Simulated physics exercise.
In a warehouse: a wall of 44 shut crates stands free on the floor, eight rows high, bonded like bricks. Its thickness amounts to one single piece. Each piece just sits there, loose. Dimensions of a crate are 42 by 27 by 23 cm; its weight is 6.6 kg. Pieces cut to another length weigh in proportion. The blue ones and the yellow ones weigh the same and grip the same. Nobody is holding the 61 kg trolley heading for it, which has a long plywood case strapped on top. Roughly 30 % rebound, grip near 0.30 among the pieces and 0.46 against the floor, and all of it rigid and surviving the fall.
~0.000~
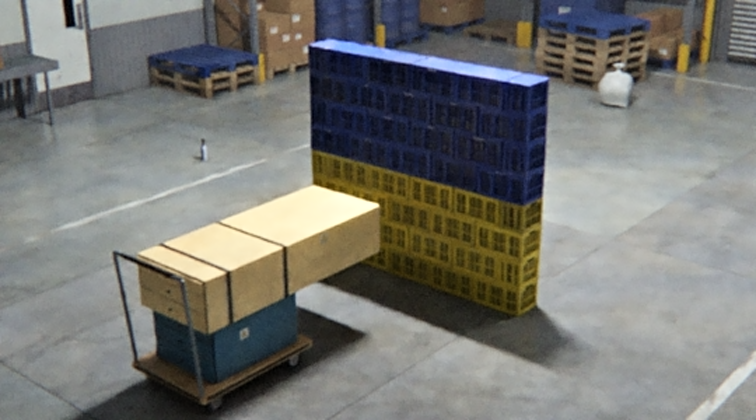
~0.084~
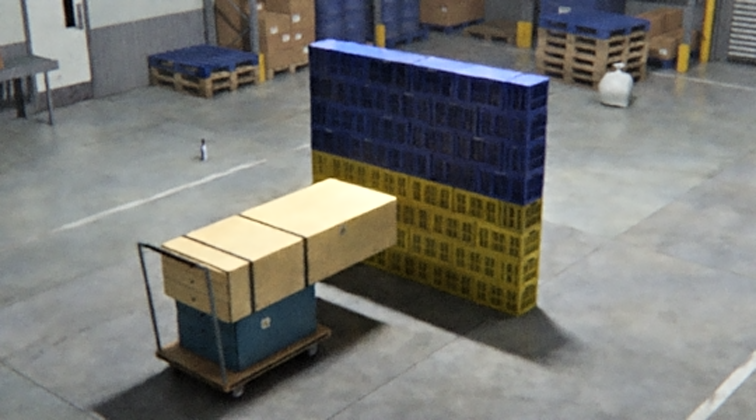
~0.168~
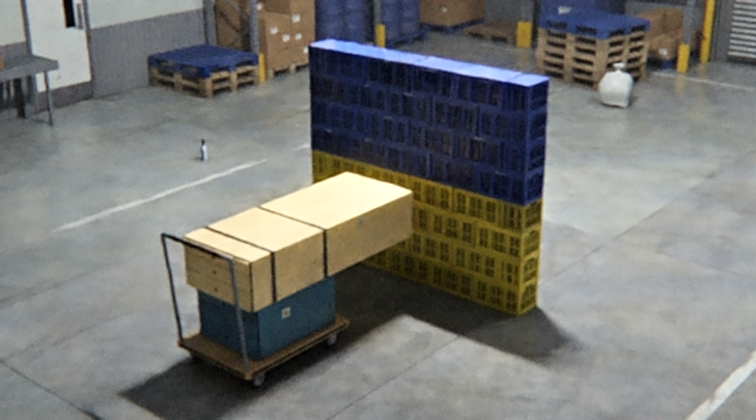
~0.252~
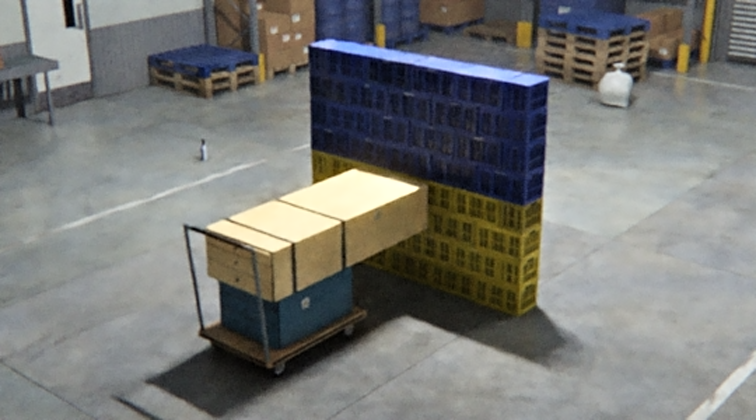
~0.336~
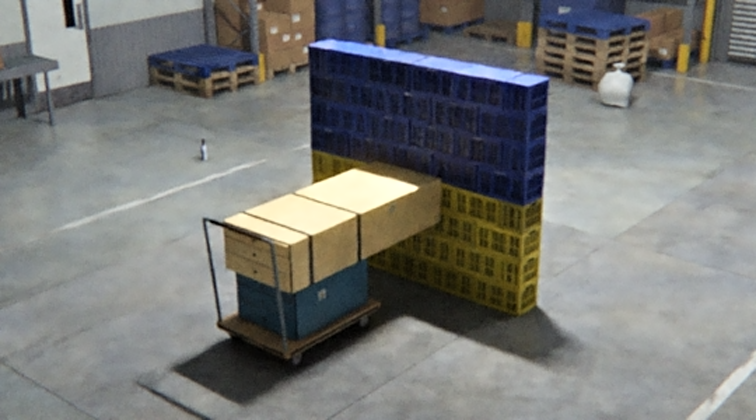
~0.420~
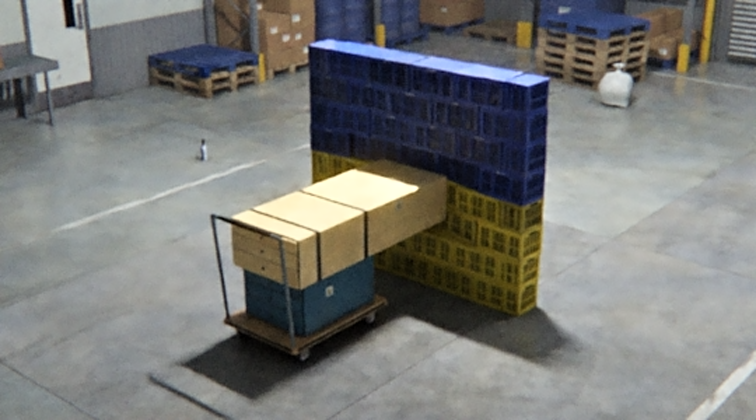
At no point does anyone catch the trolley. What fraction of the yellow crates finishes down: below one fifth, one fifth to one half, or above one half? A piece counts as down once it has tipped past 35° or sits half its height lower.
Below one fifth.
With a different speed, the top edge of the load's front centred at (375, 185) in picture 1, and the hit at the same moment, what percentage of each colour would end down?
Yellow 0%, blue 0%.
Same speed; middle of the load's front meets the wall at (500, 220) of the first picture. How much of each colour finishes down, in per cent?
For yellow it's 30 per cent, for blue 70 per cent.
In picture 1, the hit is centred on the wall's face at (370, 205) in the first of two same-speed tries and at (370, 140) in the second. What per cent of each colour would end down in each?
You'd get yellow at 0 followed by 0, and blue at 0 followed by 70 percent.
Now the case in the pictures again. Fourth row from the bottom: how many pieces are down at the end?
0, all told.
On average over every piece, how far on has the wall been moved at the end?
Around 5 centimetres.
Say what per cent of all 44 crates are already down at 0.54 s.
By then 0 %.
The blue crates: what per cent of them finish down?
For blue, it's 0 per cent down at the end.
Around 0.54 s, load 16 cm past the wall's line, still rolling; none of the 22 yellow crates down (0 of 44 in all colours); top yellow crate displaced 23 cm.
Around 0.92 s, load 19 cm past the wall's line, stopped; none of the 22 yellow crates down (0 of 44 in all colours); top yellow crate tipped 4°; top blue crate tipped 3°.
Around 2.14 s, load 17 cm past the wall's line, still rolling; none of the 22 yellow crates down (0 of 44 in all colours); top yellow crate displaced 25 cm; top blue crate displaced 20 mm.
Finally (3.1 s), load 16 cm past the wall's line, stopped; none of the 22 yellow crates down (0 of 44 in all colours); top yellow crate displaced 25 cm; top blue crate unmoved. That is 0 per cent. Seen by the last camera, middles, top yellow crate near (416, 171), top blue crate near (327, 58).
